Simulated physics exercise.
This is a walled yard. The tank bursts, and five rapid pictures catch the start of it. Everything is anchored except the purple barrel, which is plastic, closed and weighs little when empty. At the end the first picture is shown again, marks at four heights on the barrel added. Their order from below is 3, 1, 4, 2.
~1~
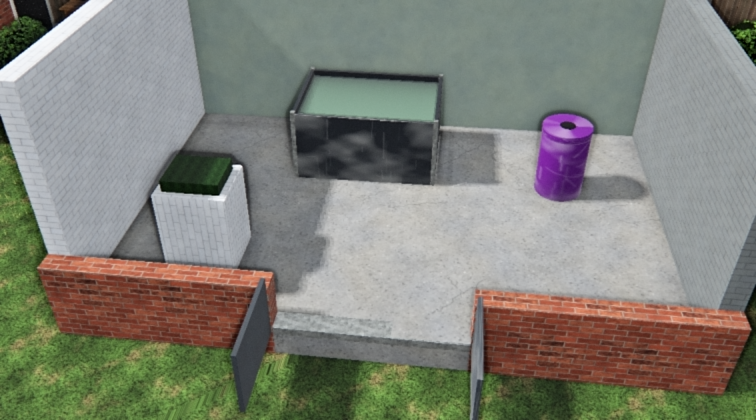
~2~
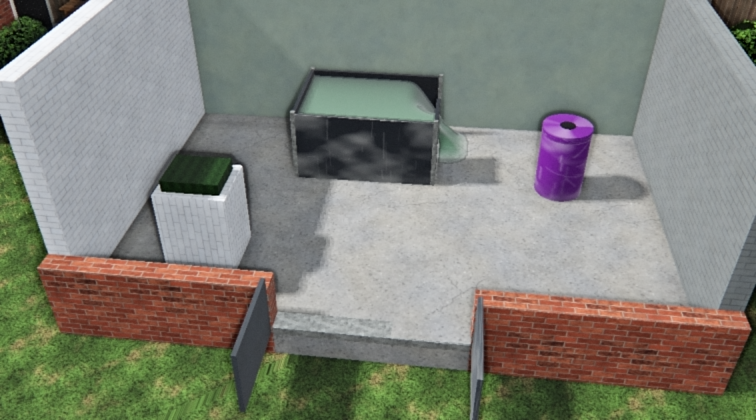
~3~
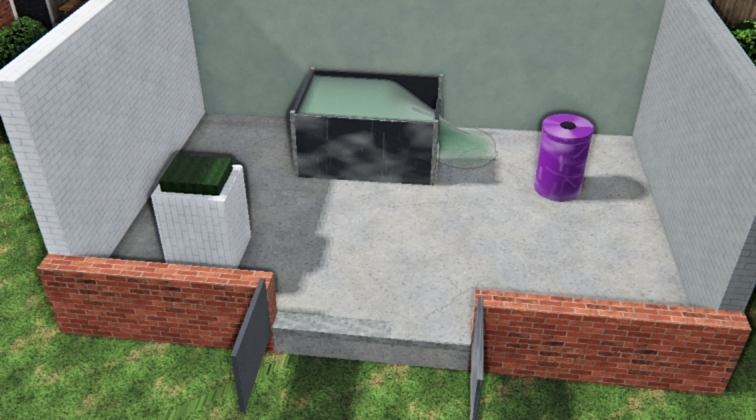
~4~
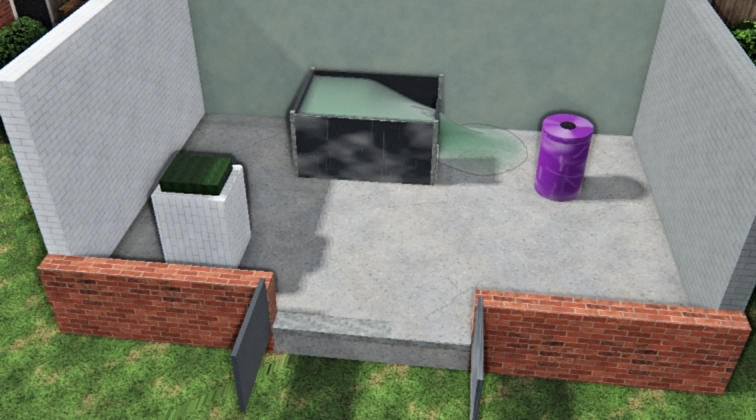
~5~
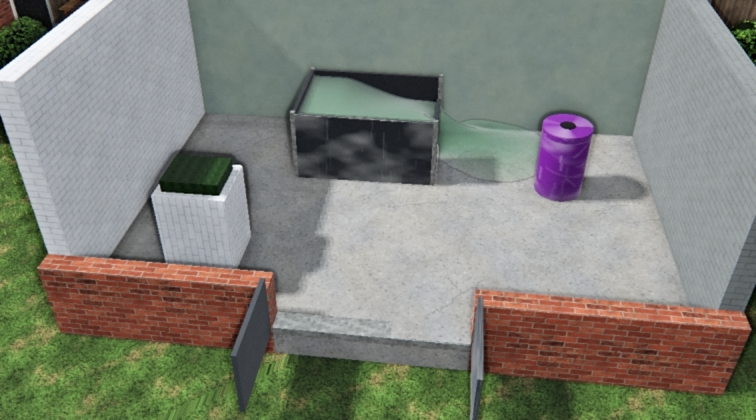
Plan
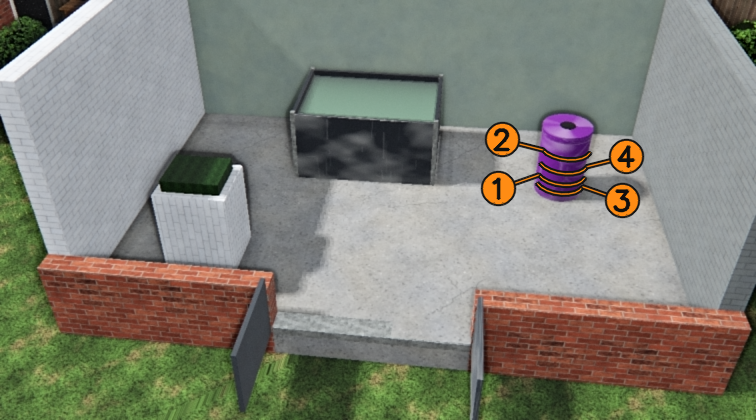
Pale green water fills an open dark tank at the back of a walled yard, then starts pouring out through its right side. It spreads across the paving in a widening, rounded sheet towards the purple barrel, while the level at the tank's right end drops and the barrel stays still.
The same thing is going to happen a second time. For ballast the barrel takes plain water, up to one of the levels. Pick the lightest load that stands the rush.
The limit is 1.
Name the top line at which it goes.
3 it is.
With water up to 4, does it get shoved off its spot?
No, that is safe.
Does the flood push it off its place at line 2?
No.
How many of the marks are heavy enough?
Three of them.
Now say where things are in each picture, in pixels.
Lid of the purple barrel at (569, 126); tank full, its middle at (370, 100); open gate at (373, 284).
Water covers 1 % of the ground and is seen nearest the barrel at (455, 157).
Water covers 3 % of the ground and is seen nearest the barrel at (487, 157).
Water covers 5 % of the ground and is seen nearest the barrel at (519, 160).
Lid of the purple barrel at (569, 126); water covers 8 % of the ground and is seen nearest the barrel at (525, 175).
On the marked copy, 1 at (563, 185); 2 at (567, 159); 3 at (561, 194); 4 at (565, 173); from the bottom up 3, 1, 4, 2.
If 1 is chosen, it does not move.
If 2 is chosen, it does not move.
If 3 is chosen, it is pushed about twice its own width away.
If 4 is chosen, it does not move.
